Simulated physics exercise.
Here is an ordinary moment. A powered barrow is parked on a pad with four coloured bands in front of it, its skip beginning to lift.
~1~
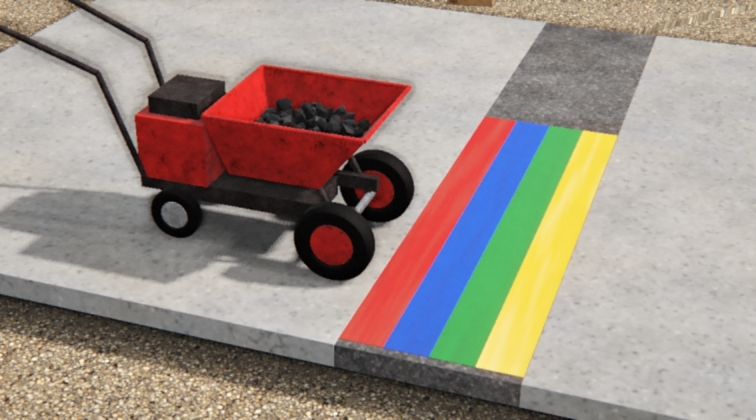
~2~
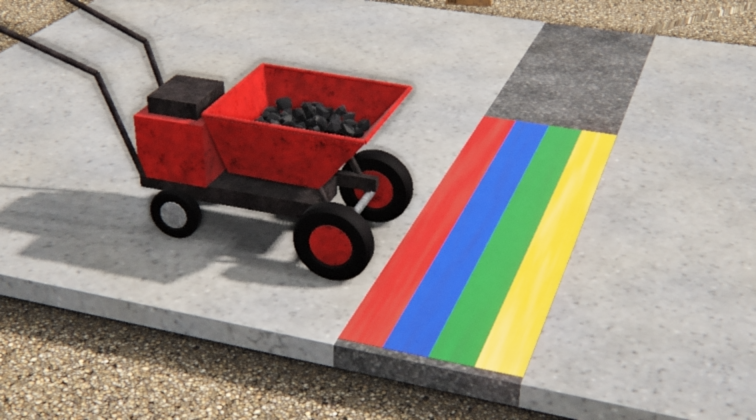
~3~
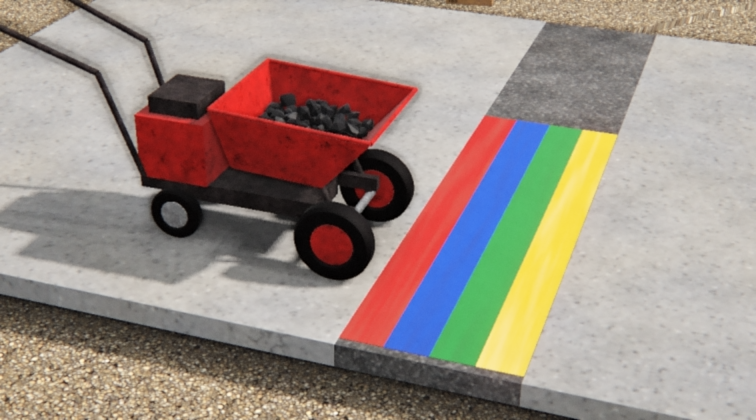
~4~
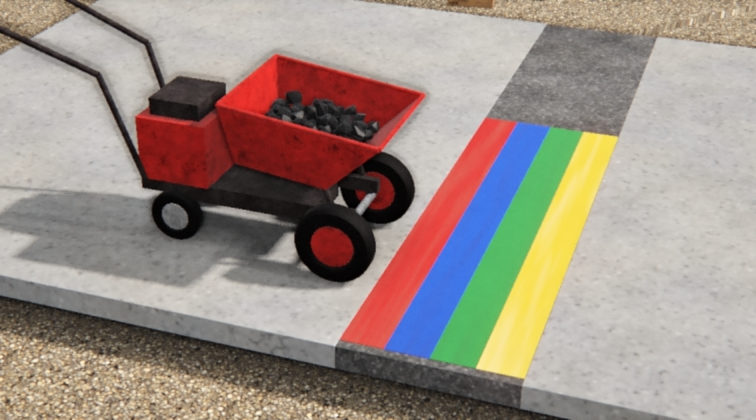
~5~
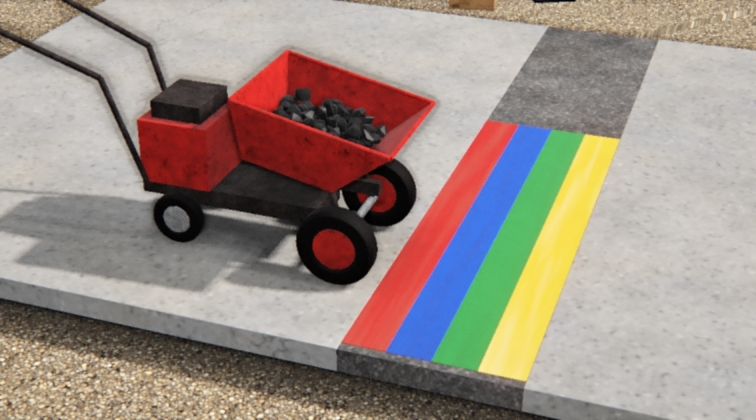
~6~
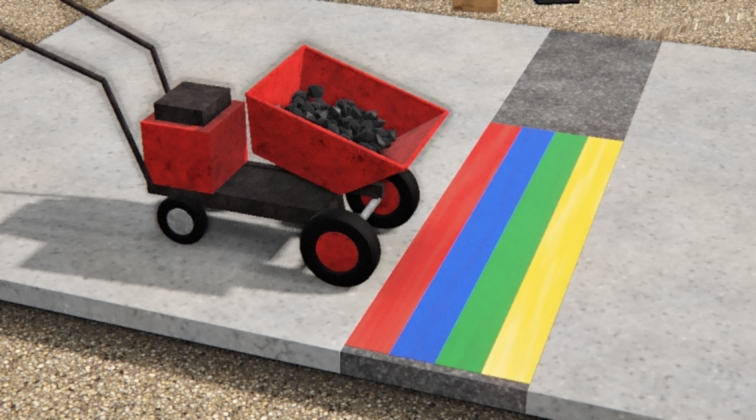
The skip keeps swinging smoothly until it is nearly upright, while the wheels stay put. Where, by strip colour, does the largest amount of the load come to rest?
On the green strip.
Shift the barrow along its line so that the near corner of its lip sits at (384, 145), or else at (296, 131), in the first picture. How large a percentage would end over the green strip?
Okay, so the first one ends at 30 % and the second at 10 %.
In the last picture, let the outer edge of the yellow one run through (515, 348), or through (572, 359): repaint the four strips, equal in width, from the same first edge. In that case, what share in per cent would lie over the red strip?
I'd say about 0 % for the first and about 0 % for the second.
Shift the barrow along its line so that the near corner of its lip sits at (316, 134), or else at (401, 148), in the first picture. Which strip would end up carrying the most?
The blue one for the first spot, yellow for the second.
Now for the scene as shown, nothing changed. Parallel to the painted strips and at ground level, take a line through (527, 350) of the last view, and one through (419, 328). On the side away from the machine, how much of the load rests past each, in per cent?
Estimate: 10 % and 100 %, respectively.
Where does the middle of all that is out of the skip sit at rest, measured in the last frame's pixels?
Near (509, 274), more or less.
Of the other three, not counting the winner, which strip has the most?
In second place: The yellow strip.
Just after the last frame, skip tipped steeply; every one in the skip.
A moment on, skip tipped steeply; almost all in the skip; just a few over the blue strip; just a few over the green strip.
Further on, skip tipped right over; roughly a quarter in the skip; just a few over the blue strip; roughly half over the green strip; roughly a quarter over the yellow strip; about a tenth off the paint.
When it is over, skip tipped right over; just a few in the skip; not one over the red strip; roughly a quarter over the blue strip; roughly half over the green strip; roughly a quarter over the yellow strip; about a tenth off the paint.
